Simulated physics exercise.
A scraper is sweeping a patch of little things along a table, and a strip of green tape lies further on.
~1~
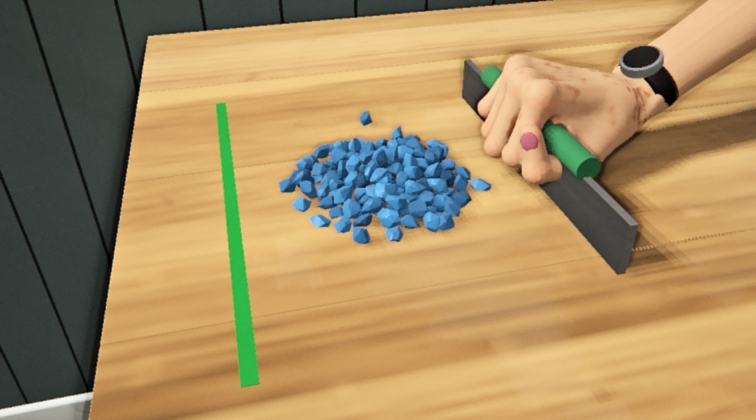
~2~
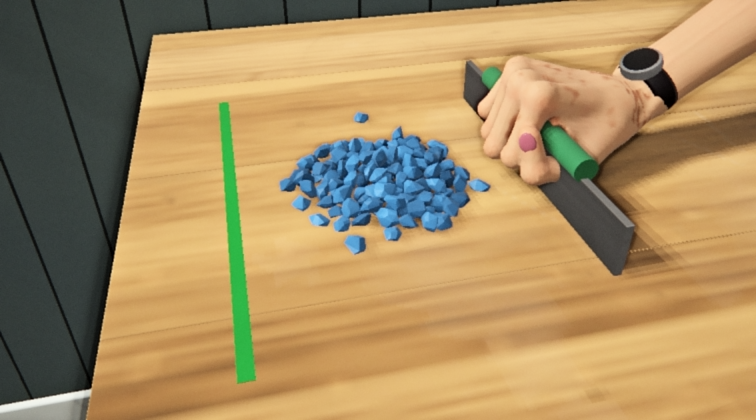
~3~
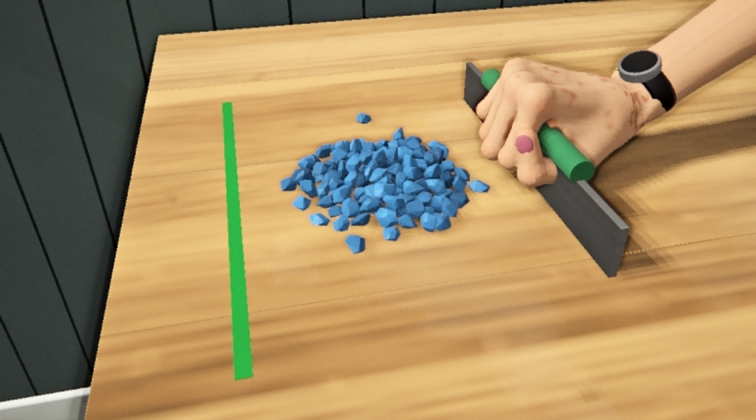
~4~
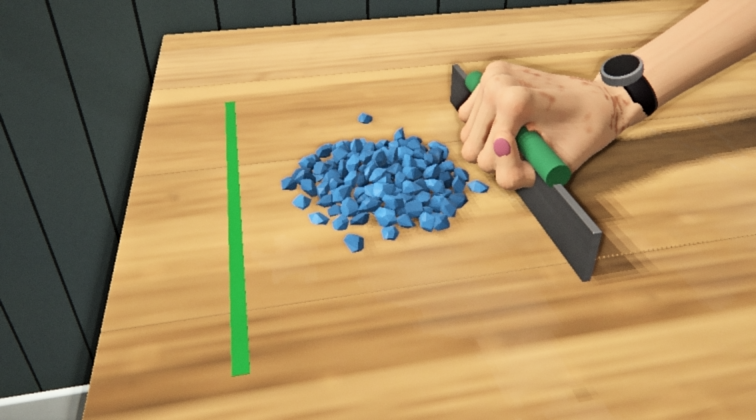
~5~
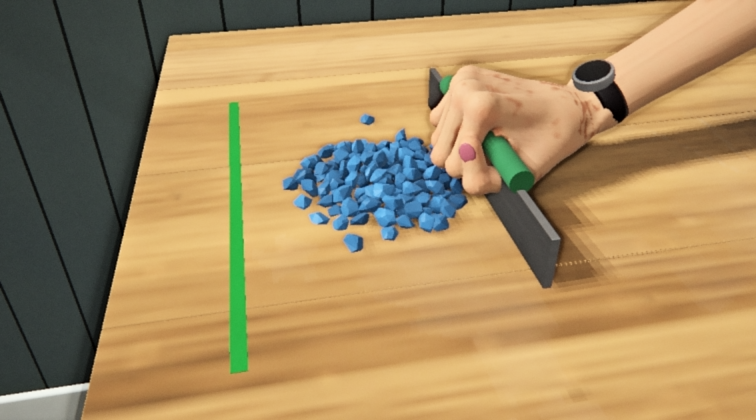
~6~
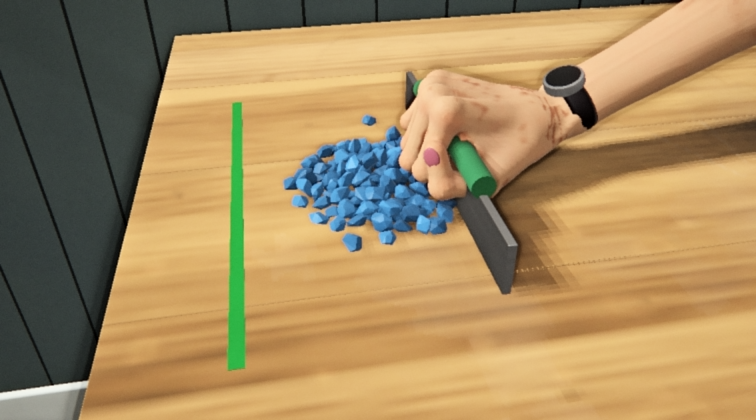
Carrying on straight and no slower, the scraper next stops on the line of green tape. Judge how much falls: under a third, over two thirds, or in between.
Under a third.
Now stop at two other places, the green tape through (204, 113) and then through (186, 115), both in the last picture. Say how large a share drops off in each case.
It would come to 60 percent in the first case and 80 percent in the second.
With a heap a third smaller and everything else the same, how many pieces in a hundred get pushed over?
0 per cent or so.
Just after the last frame, scraper still moving, near (333, 149); heap all on the table, its front near (212, 203).
A moment on, scraper stopped at the green tape; heap about a tenth over the edge.
Further on, scraper stopped at the green tape; heap roughly a quarter over the edge.
When it is over, scraper stopped at the green tape; heap roughly a quarter over the edge.
